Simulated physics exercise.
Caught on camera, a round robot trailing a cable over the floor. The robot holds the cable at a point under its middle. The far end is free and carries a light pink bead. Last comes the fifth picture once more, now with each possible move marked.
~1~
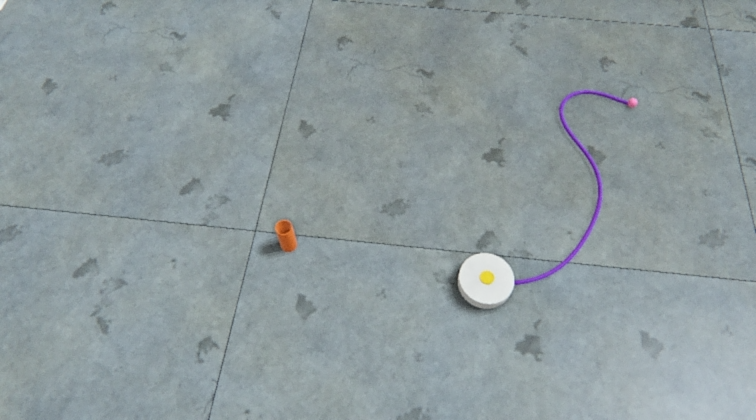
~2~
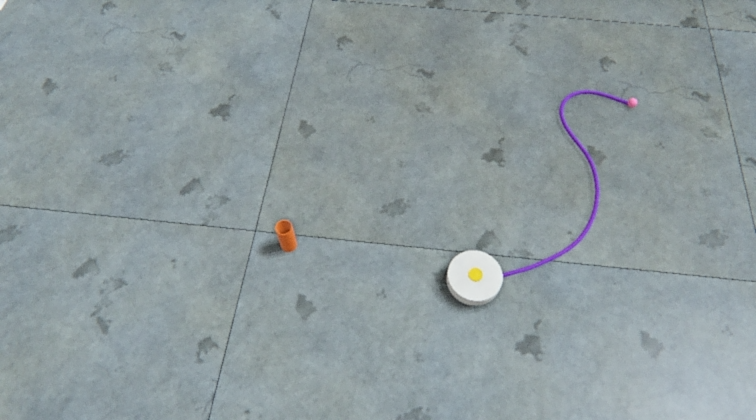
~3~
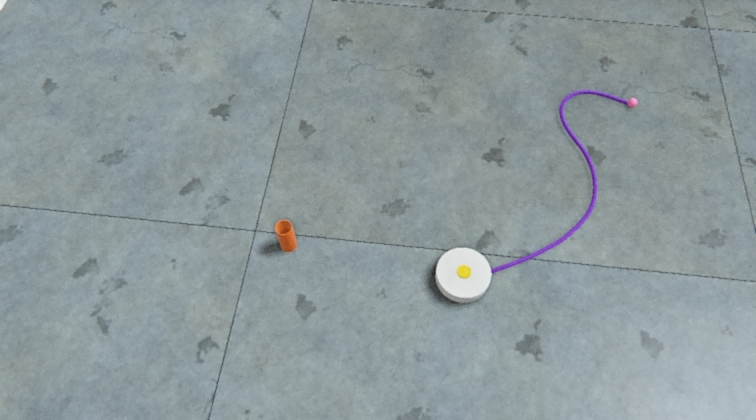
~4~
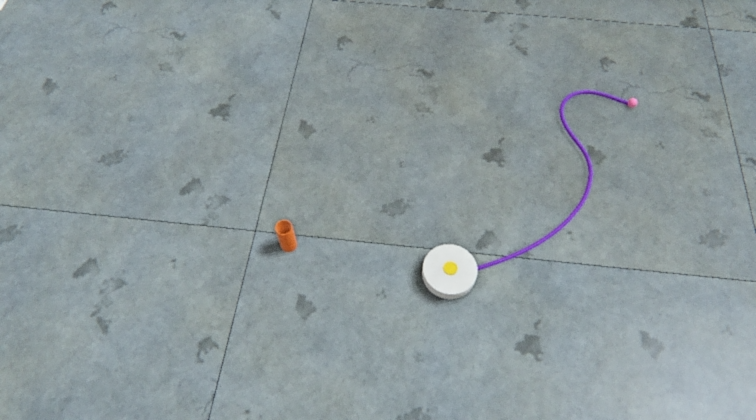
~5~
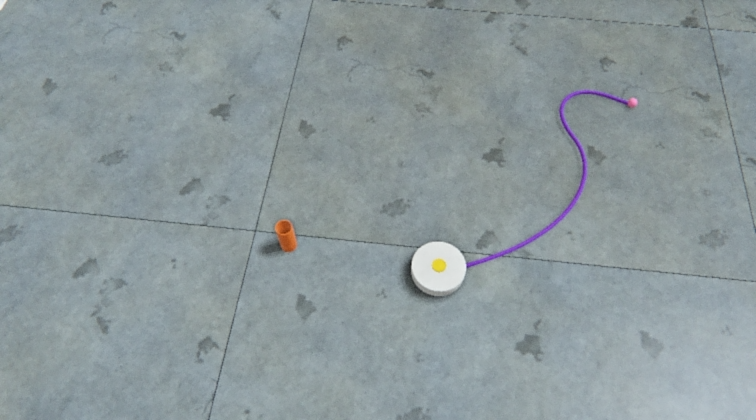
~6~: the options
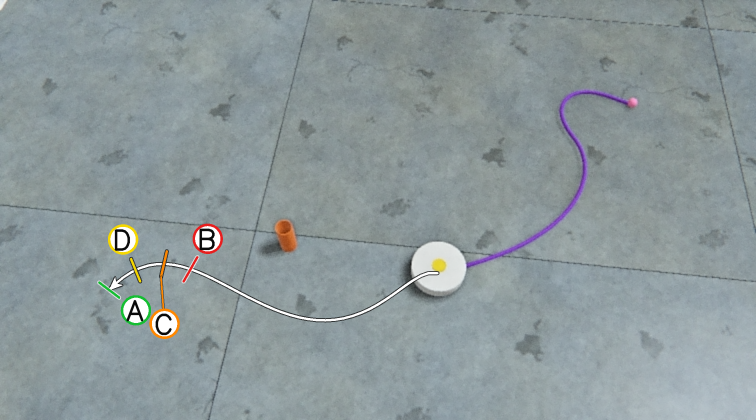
A round white robot with a yellow dot on top slid a short way left across the gray tiled floor toward an orange post, pulling the near part of its curvy purple cable along behind it.
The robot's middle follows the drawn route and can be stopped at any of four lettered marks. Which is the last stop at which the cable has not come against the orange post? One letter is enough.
The farthest safe stop is B.
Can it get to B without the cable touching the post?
For that mark, yes.
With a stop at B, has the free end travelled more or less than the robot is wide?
By then, more.
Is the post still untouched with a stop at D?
No.
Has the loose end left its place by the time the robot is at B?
Yes.
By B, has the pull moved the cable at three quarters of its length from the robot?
Yes.
On the marked copy, A at (109, 290); B at (191, 269); C at (164, 264); D at (136, 270); the route from (437, 273) via (265, 306) to (109, 290).
Following B. Soon after the start, robot (354, 312), middle of the cable (506, 198), free end (622, 101).
Later, robot (258, 299), middle of the cable (449, 229), free end (579, 130).
In the end, robot (188, 265), middle of the cable (392, 235), free end (547, 155); nothing has been touched.
As for the rest, A brings the cable against the post; C brings the cable against the post; D brings the cable against the post.
